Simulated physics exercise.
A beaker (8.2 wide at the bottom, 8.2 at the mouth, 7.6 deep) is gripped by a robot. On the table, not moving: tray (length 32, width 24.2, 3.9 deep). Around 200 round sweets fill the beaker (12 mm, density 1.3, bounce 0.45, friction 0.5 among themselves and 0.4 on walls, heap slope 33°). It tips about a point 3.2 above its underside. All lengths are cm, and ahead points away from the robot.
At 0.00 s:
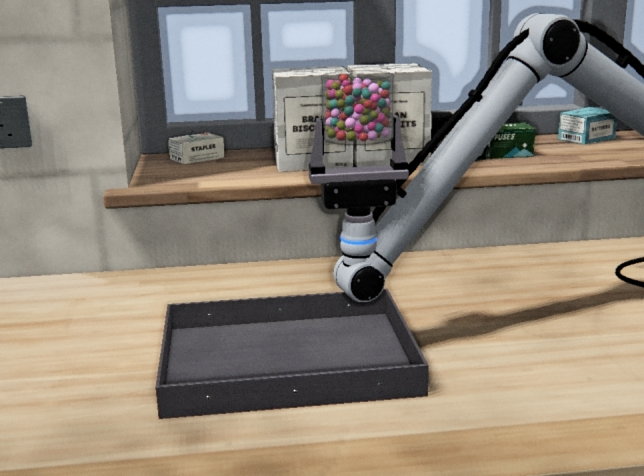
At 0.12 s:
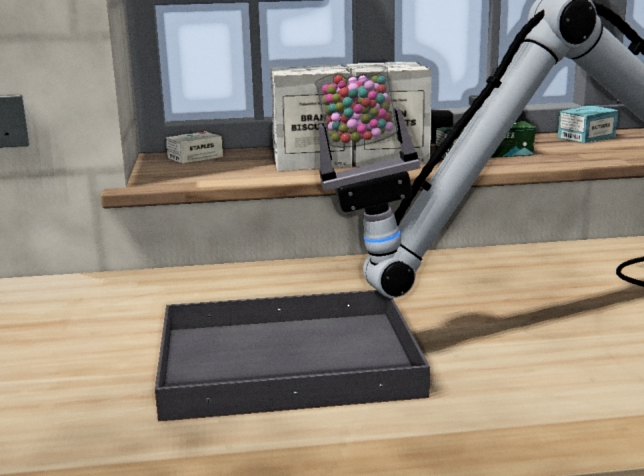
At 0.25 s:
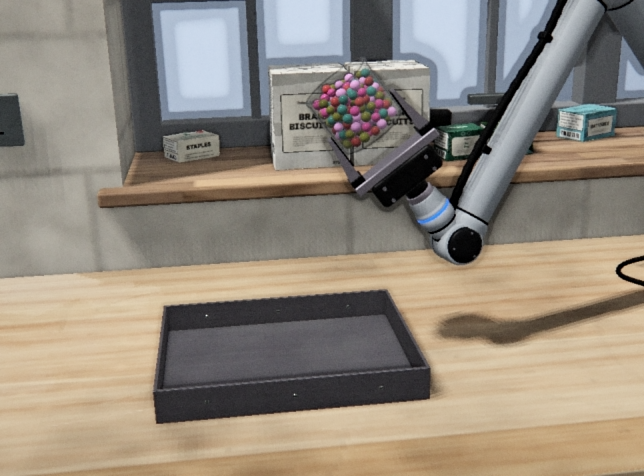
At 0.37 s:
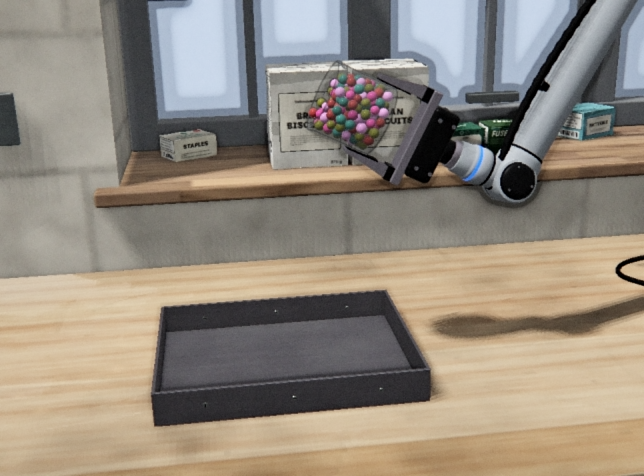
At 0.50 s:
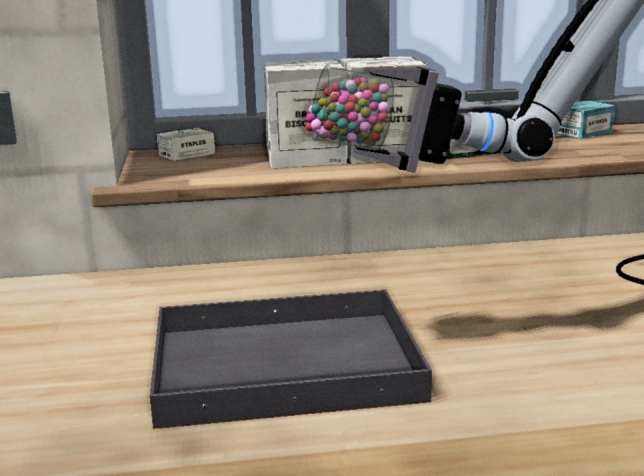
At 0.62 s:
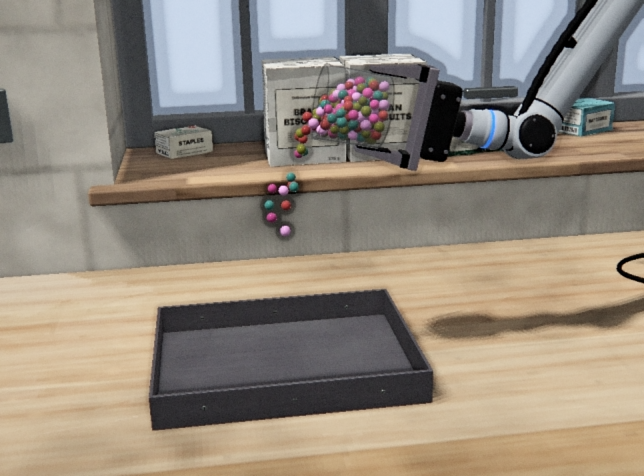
A robot arm tilting a clear beaker of colourful round sweets to the left above a dark tray, the first few tumbling out.
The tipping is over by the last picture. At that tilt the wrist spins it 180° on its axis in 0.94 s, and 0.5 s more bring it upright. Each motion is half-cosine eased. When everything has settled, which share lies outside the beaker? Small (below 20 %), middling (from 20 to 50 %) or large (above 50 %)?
A middling share, from 20 to 50 %, ends outside the beaker.
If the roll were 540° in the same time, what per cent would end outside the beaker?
In that case some 35 per cent.
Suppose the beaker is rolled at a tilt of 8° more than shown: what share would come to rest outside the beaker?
In that case some 50 per cent.
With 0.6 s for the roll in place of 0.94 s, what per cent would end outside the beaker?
It would be near 30 per cent.
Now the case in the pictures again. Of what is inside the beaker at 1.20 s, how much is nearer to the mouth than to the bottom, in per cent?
About 45 per cent.
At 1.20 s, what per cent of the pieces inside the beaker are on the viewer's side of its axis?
About 60 per cent.
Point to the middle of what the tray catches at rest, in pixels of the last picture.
Near (241, 372).
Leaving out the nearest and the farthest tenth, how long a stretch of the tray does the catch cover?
Some 22 cm.
After 1.20 s, tipped 78°, highest piece 36 above the table; 161 in the beaker, 31 in the tray, 4 in flight or on a rim.
After 1.77 s, tipped 48°, highest piece 35 above the table; 129 in the beaker, 63 in the tray, 1 on the table or floor, 3 in flight or on a rim.
After 2.26 s, upright, highest piece 37 above the table; 129 in the beaker, 66 in the tray, 1 on the table or floor.
After 2.96 s, upright, highest piece 37 above the table; 129 in the beaker, 66 in the tray, 1 on the table or floor.
In the end, 129 in the beaker, 66 in the tray, 1 on the table or floor. That is 34 % outside the beaker.
